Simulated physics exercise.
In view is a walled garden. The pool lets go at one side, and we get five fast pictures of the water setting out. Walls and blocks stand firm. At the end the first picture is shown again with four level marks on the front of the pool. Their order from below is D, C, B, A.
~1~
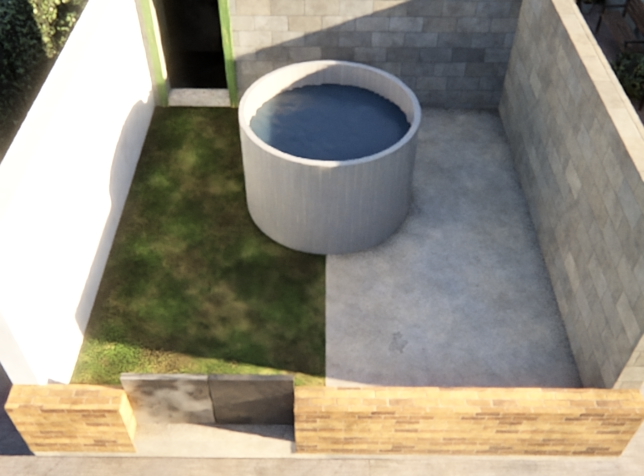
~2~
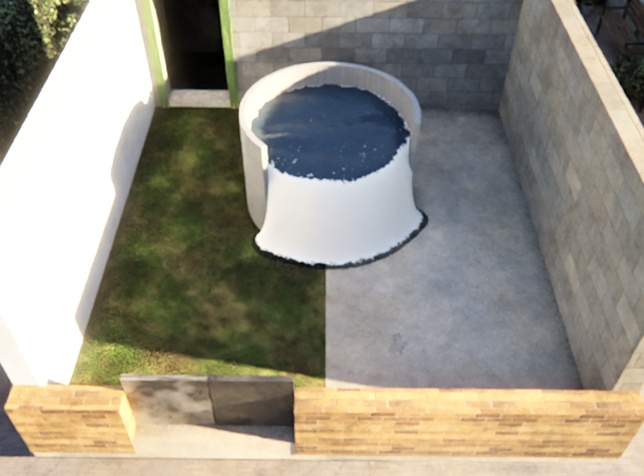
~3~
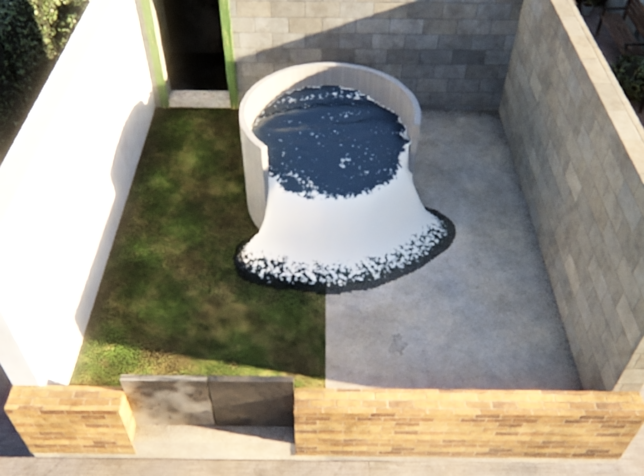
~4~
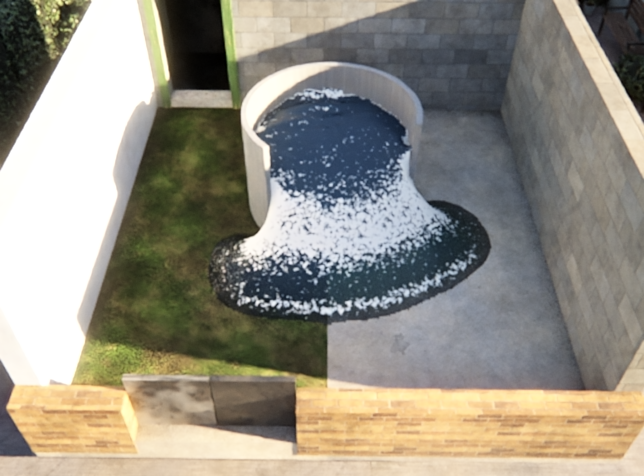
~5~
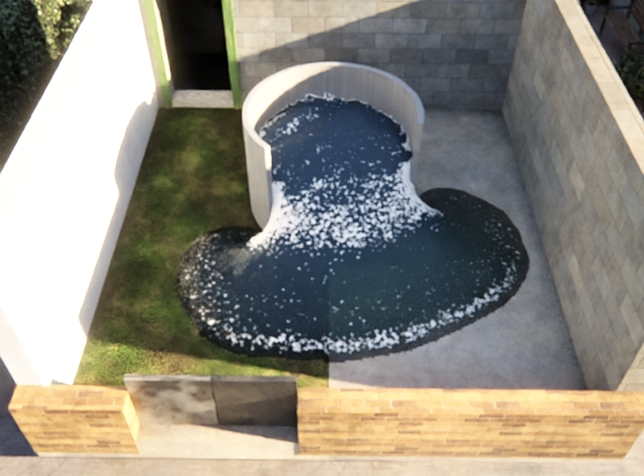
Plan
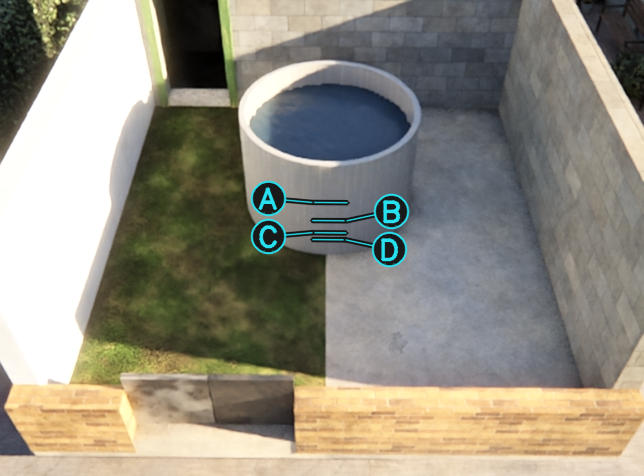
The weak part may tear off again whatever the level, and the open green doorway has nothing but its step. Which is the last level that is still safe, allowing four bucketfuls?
A is the one.
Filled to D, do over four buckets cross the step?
No.
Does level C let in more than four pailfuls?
No, not at all.
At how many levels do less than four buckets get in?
All four.
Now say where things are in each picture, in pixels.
Water in the pool at rest, its middle at (329, 128); foot of the green doorway at (200, 106); shut gate at (210, 382).
Water covers 3 % of the ground and shows as far out as (420, 213).
Water covers 7 % of the ground and shows as far out as (445, 221).
Water covers 15 % of the ground and shows as far out as (217, 278).
Water covers 27 % of the ground and shows as far out as (188, 298).
On the marked copy, A at (329, 202); B at (329, 220); C at (329, 232); D at (329, 239); from the bottom up D, C, B, A.
With A, a splash gets over, under a bucket.
With B, nothing gets over.
With C, nothing gets over.
With D, nothing gets over.
